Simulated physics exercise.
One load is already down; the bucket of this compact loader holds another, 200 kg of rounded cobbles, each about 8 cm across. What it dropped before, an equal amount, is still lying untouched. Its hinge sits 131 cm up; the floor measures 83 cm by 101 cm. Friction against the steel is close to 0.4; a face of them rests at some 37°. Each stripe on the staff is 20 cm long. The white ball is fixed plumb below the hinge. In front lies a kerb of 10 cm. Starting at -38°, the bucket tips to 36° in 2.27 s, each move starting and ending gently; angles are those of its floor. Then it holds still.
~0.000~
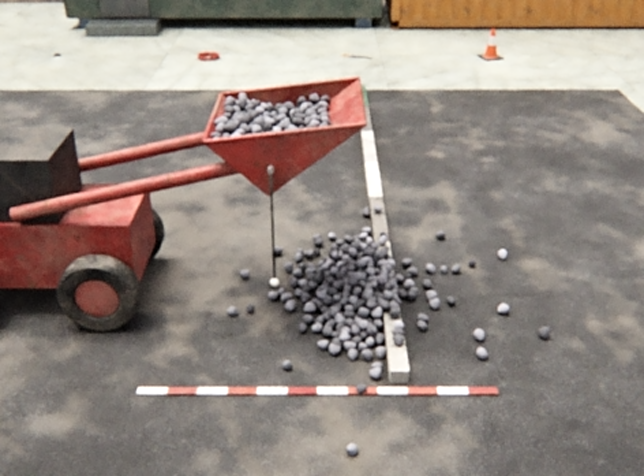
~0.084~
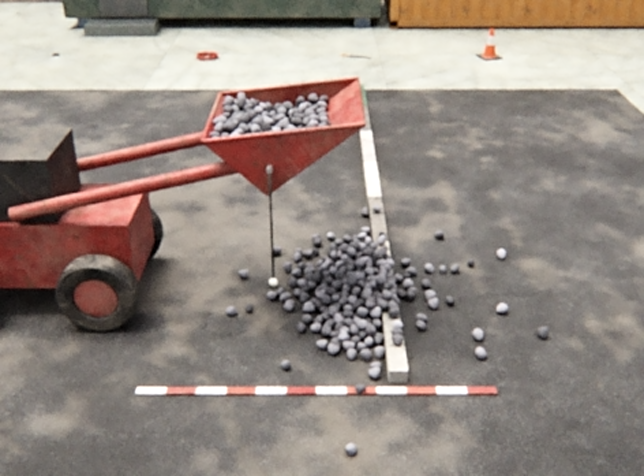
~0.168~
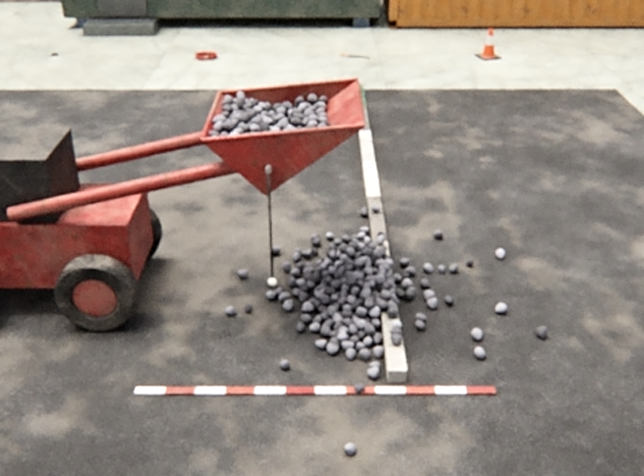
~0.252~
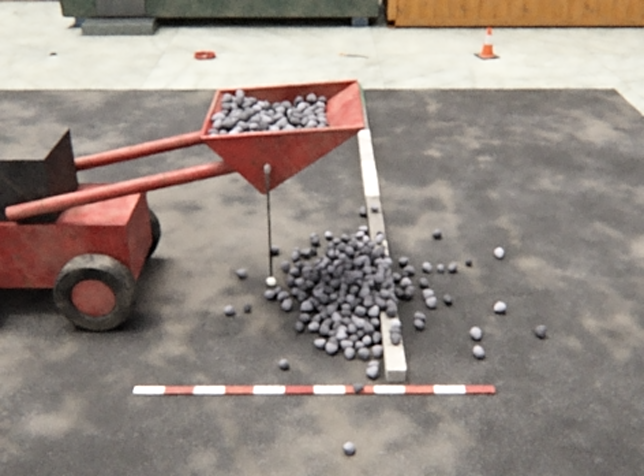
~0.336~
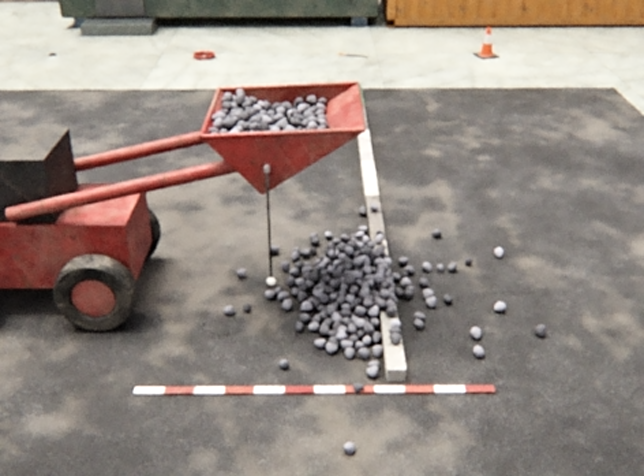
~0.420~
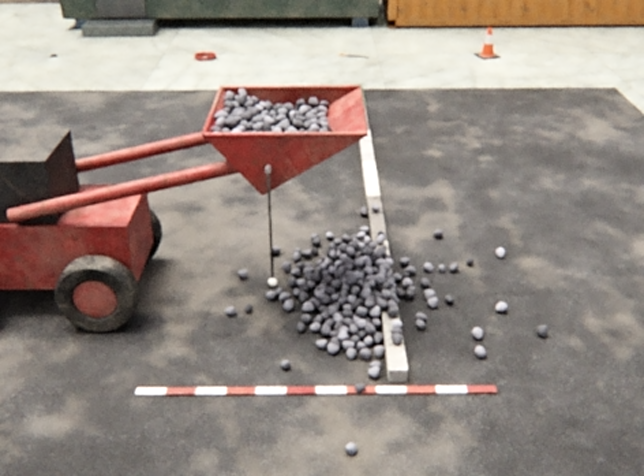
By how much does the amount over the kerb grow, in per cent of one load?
Some 79 per cent is added.
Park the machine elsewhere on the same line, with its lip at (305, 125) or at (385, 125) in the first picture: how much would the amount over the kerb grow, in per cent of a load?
Near 5 per cent from the first place, 90 from the second.
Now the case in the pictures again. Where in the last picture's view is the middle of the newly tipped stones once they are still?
Around (425, 286).
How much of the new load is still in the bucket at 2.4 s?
It holds some 20 per cent.
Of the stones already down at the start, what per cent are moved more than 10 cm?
Roughly 5 per cent of them.
After 1.7 s the floor is at 24°; in per cent of one load, 100 in the bucket, 93 on this side of the kerb, 7 over the kerb; the foremost stones are at (482, 289).
After 2.4 s the floor is at 36°; in per cent of one load, 19 in the bucket, 145 on this side of the kerb, 36 over the kerb; the foremost stones are at (485, 286).
After 2.7 s the floor is at 36°; in per cent of one load, 0 in the bucket, 128 on this side of the kerb, 72 over the kerb; the foremost stones are at (515, 285).
After 5.2 s the floor is at 36°; in per cent of one load, 0 in the bucket, 114 on this side of the kerb, 86 over the kerb; the foremost stones are at (551, 270). Net gain over the kerb, 79.
